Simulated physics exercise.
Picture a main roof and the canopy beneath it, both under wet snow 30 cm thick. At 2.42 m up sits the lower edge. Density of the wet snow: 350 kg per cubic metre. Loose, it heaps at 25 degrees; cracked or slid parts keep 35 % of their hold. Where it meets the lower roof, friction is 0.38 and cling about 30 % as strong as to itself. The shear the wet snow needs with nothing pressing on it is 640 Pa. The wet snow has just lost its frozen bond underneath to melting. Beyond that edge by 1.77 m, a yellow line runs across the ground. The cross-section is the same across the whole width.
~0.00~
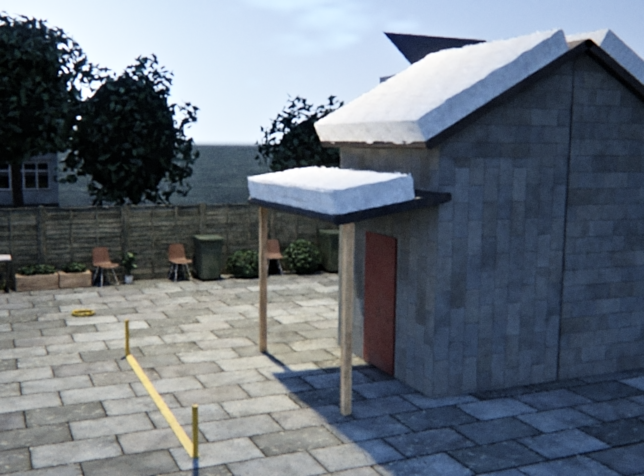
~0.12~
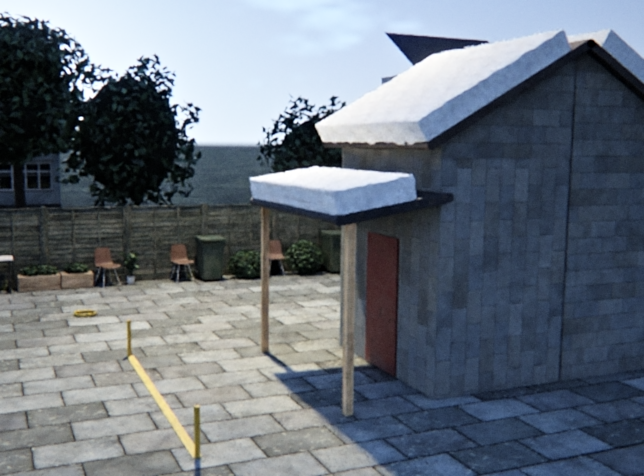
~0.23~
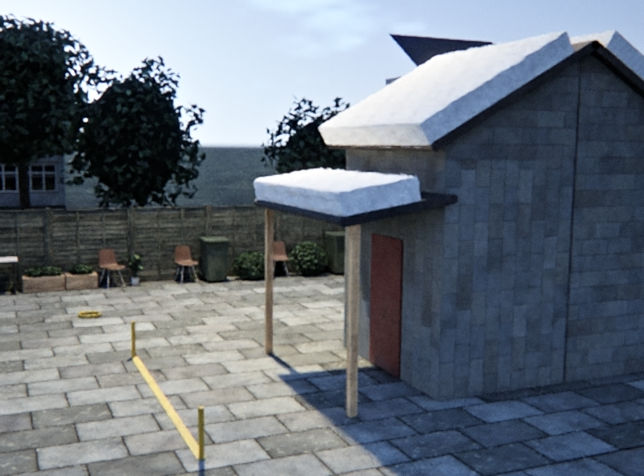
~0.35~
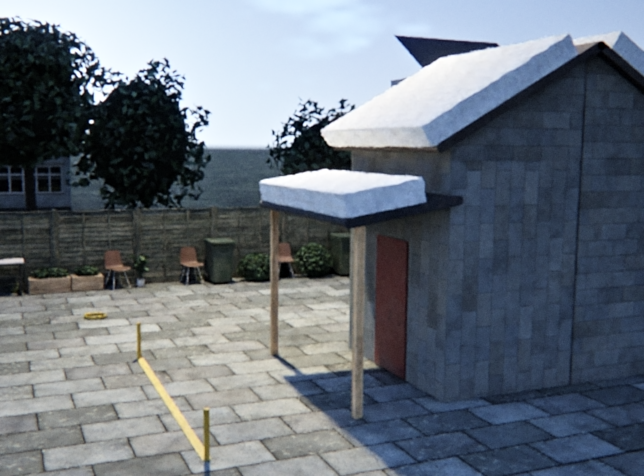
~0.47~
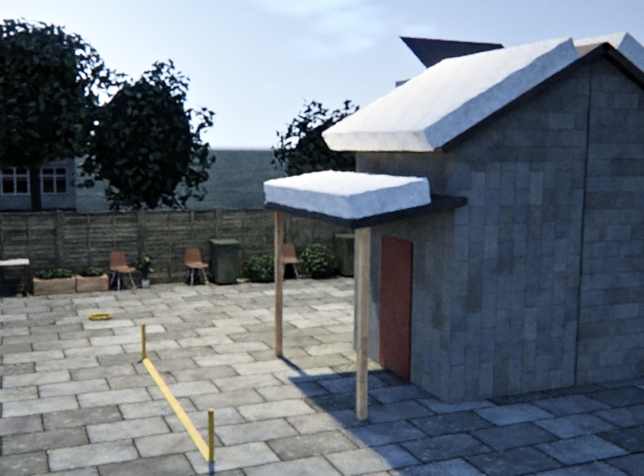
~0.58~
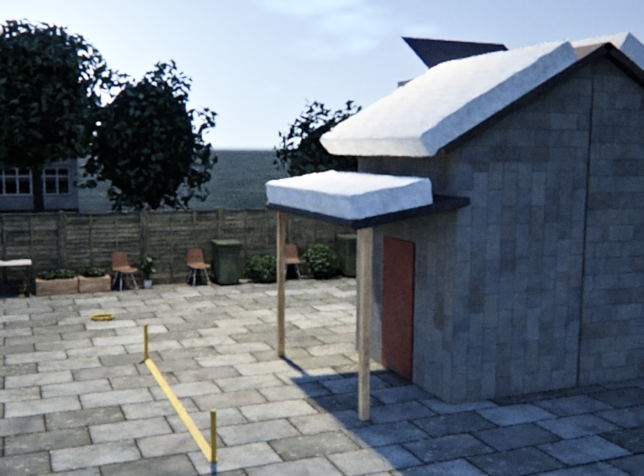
Paved yard with a grey block building, thick snow slipping slightly down its main roof above a snow-covered canopy as the view drifts left.
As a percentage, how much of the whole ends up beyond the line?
Roughly 1 %.
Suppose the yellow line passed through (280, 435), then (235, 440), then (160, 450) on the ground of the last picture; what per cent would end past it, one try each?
First try around 22 per cent, second around 7 per cent, third around 0 per cent.
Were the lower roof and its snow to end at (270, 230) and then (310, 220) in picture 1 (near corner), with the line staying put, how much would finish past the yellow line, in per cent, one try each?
First 0 per cent, second 0 per cent.
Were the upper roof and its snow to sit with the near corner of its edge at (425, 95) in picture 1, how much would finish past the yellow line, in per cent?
30 %.
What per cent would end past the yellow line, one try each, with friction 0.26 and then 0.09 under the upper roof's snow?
In turn about 12 %, 30 %.
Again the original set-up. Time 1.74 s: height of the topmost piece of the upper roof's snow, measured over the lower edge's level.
It sits some 1.5 m above the lower edge at that time.
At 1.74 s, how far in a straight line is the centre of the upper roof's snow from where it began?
1.6 m.
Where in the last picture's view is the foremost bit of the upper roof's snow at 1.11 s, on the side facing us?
Around pixel (396, 170).
After 1.11 s, none is below the lower edge and 0 % is past the line.
After 1.74 s, none is below the lower edge and 0 % is past the line.
After 2.37 s, 17 % is below the lower edge and 0 % is past the line.
After 3.00 s, 40 % is below the lower edge and 1 % is past the line.
After 4.90 s, at the end, 55 % is below the lower edge and 1 % is past the line.
